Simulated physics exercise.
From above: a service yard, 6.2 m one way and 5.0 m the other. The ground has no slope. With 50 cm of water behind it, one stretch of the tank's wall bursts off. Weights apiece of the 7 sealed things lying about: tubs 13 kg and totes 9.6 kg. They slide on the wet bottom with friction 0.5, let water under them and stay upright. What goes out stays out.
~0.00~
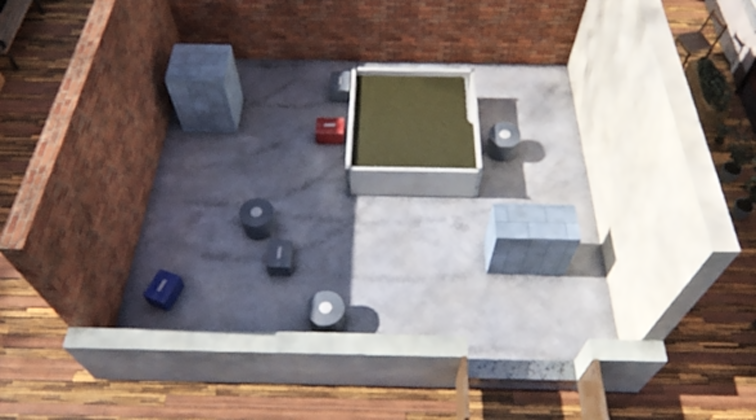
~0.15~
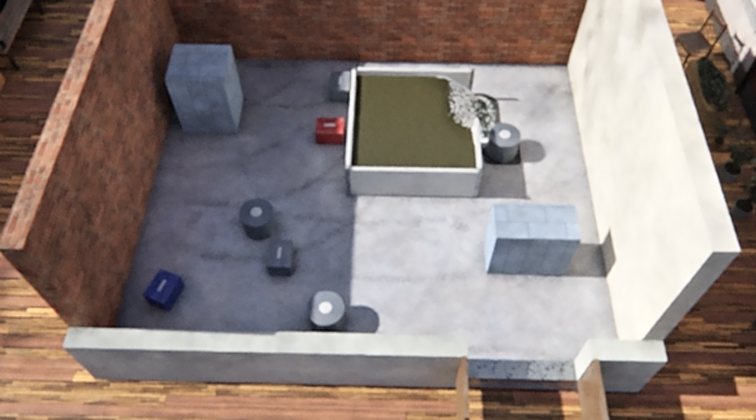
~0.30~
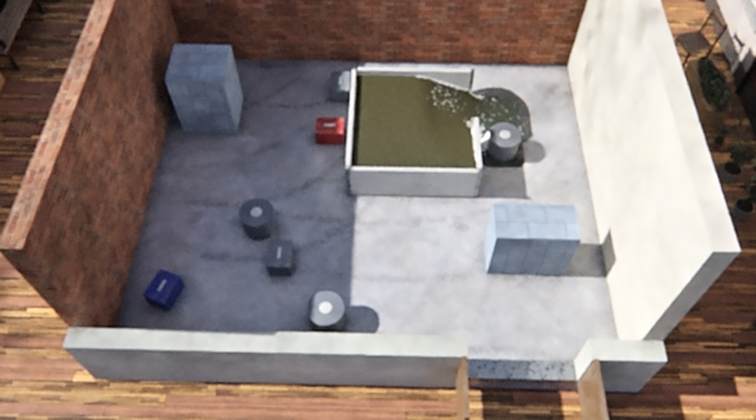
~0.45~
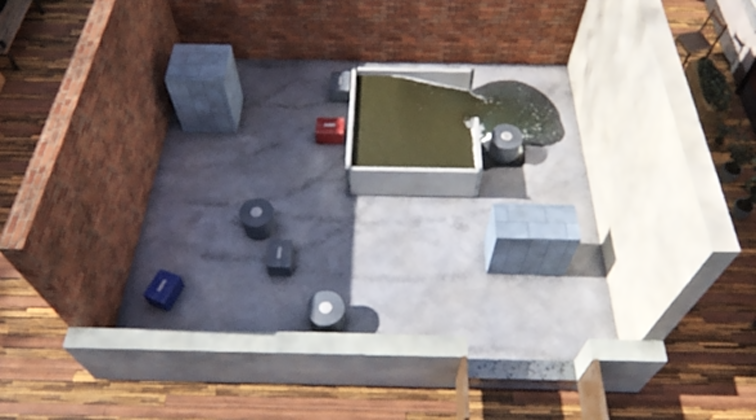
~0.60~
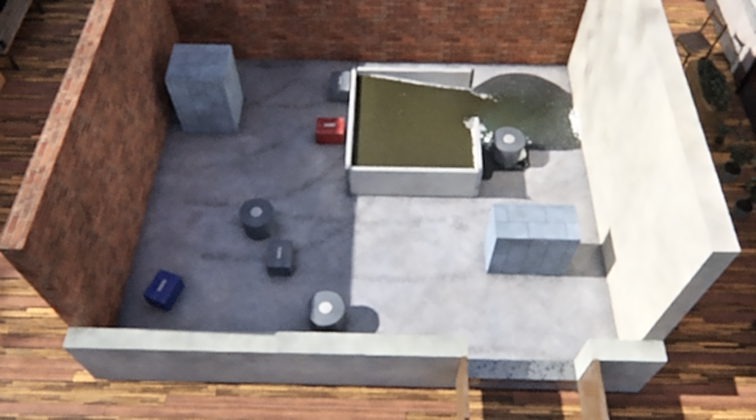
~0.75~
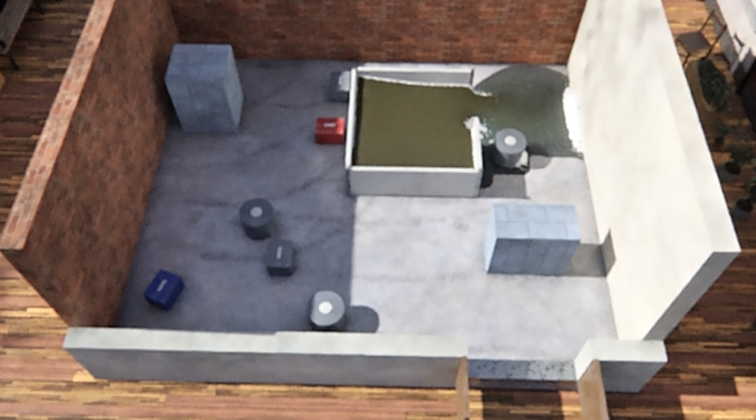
Murky water burst through the right side of a raised tank in a walled yard, foamed around a gray tub, nudging it slightly, and spread to the pale right wall, while the red and blue totes stayed put.
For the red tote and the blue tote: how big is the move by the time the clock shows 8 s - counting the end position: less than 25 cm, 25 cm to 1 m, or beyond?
The red tote holds its place, the blue tote barely shifts.
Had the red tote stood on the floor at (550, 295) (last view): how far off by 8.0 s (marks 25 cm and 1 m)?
It stays put.
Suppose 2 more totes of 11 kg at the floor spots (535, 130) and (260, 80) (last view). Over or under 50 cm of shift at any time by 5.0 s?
In that order: Over, short of it.
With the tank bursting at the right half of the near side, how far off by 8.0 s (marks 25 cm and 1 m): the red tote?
Then the red tote holds its place.
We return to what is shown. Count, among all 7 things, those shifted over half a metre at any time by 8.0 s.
1 of them.
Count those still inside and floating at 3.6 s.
0 of them.
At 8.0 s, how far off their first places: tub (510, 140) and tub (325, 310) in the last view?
In that order: 10 cm, 0 cm.
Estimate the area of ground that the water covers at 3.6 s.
Some 14 m2.
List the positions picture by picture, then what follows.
The first frame shows the red tote at (330, 125) rests on the ground; the blue tote at (162, 286) rests on the ground; water covers 3.0 m2; 0 of 7 have shifted.
The second frame shows the red tote at (330, 125) rests on the ground; the blue tote at (162, 286), on the bottom; 3.4 m2 under water; 0 of 7 have shifted.
The third frame shows the red tote at (330, 125) rests on the ground; the blue tote at (162, 286), on the bottom; 3.9 m2 under water; 0 of 7 have shifted.
The fourth frame shows the red tote at (330, 125) rests on the ground; the blue tote at (162, 286), on the bottom; water covers 4.6 m2; 0 of 7 have shifted.
The fifth frame shows the red tote at (330, 125) rests on the ground; the blue tote at (162, 286), on the bottom; 5.3 m2 under water; 1 of 7 have shifted.
The sixth frame shows the red tote at (330, 125), on the bottom; the blue tote at (162, 286) rests on the ground; water covers 5.7 m2; 1 of 7 have shifted.
After 1.6 s the red tote is near (330, 125), 0.0 m from its start, aground; the blue tote is near (162, 286), 0.0 m from its start, aground; 0 of 7 are out; 0 afloat.
After 3.6 s the red tote is near (330, 125), 0.0 m from its start, aground; the blue tote is near (162, 286), 0.0 m from its start, aground; 0 of 7 are out; 0 afloat.
After 5.6 s the red tote is near (330, 125), 0.0 m from its start, aground; the blue tote is near (162, 286), 0.0 m from its start, aground; 0 of 7 are out; 0 afloat.
After 8.0 s the red tote is near (330, 125), 0.0 m from its start, aground; the blue tote is near (162, 286), 0.0 m from its start, aground; 0 of 7 are out; 0 afloat.
